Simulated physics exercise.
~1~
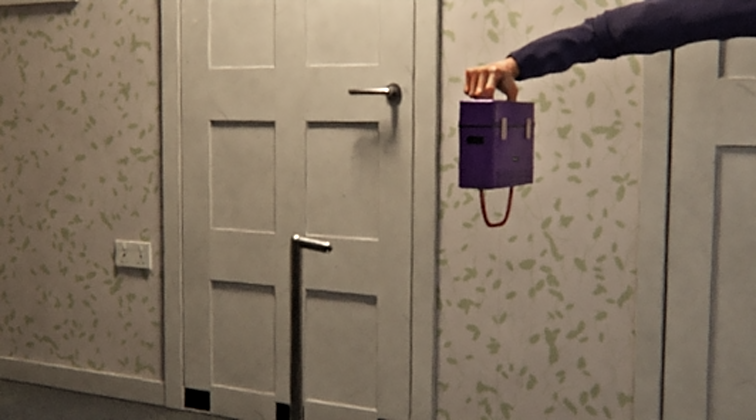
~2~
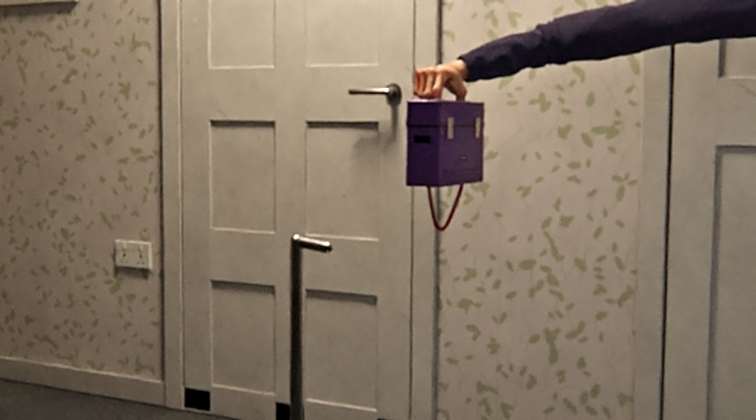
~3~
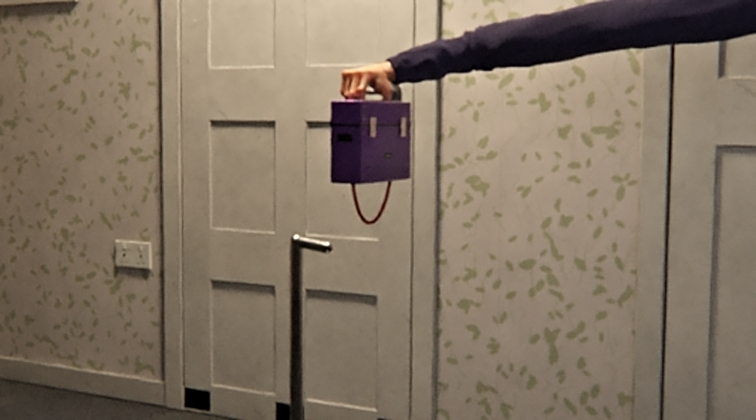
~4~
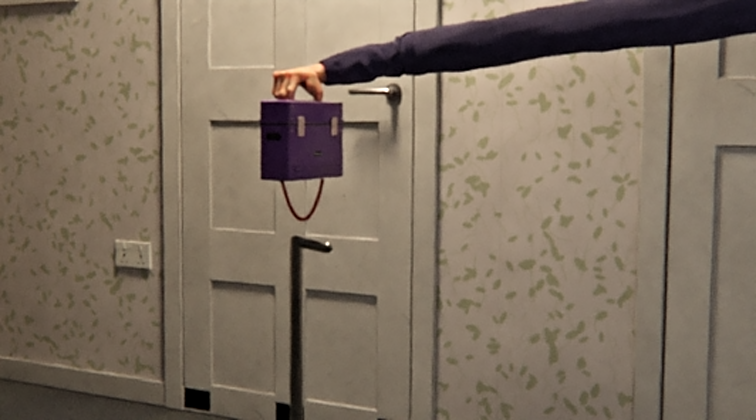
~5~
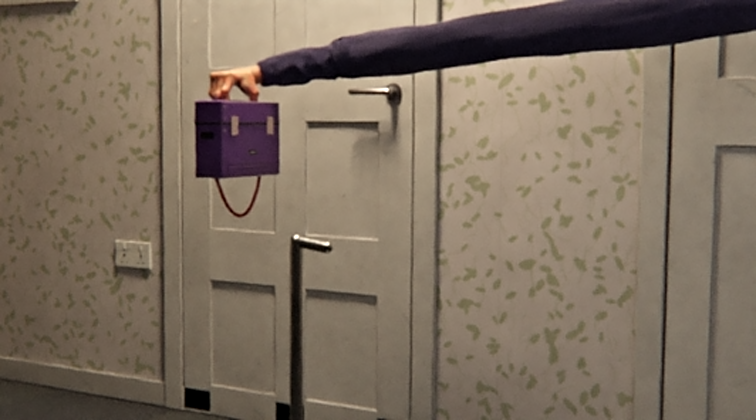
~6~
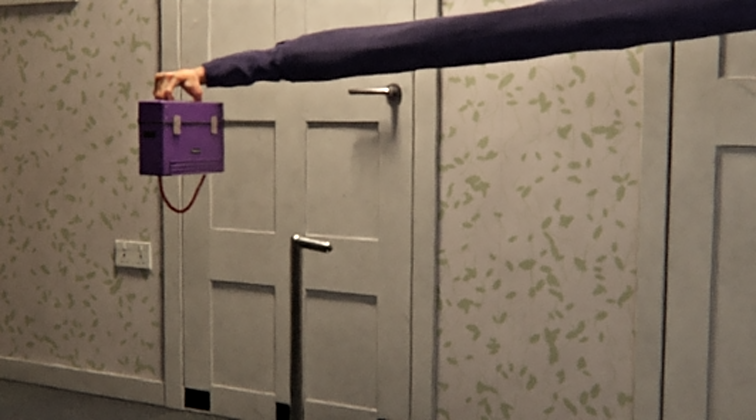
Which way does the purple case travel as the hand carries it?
The purple case moves to the left, passing over the post with the hook.
